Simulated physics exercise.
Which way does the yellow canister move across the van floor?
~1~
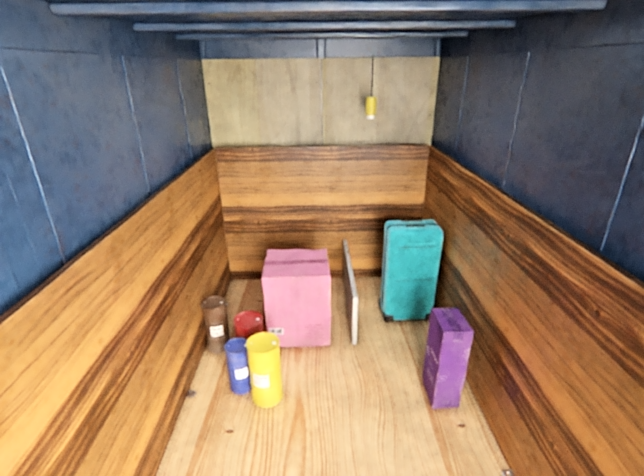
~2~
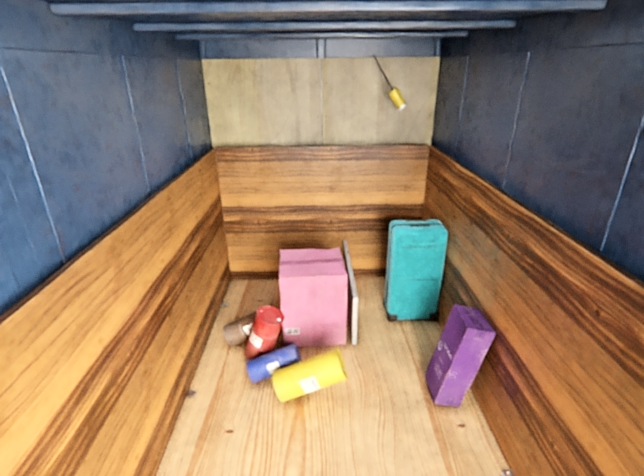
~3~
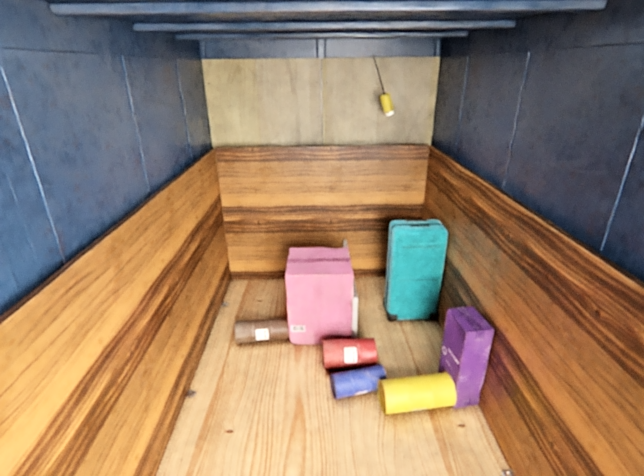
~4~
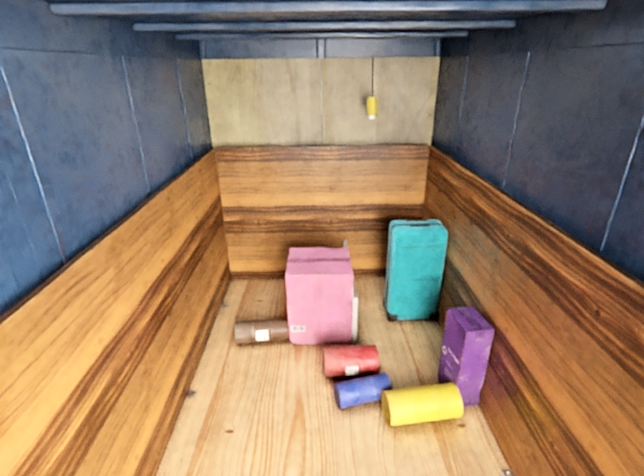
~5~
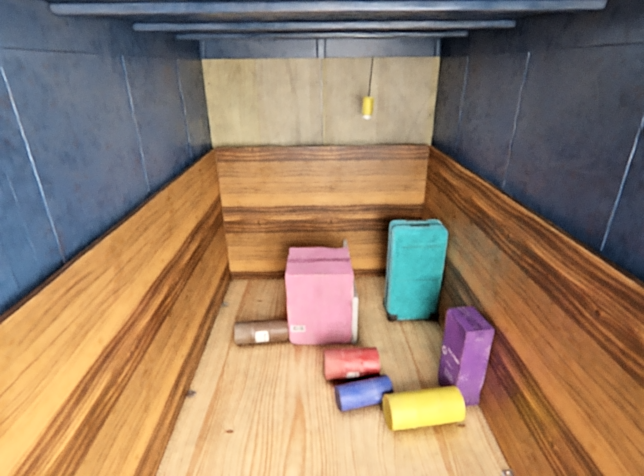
The yellow canister moves to the right, ending on its side in front of the purple box.
A pink box shifts right while four canisters tip over, roll right and settle lying down.
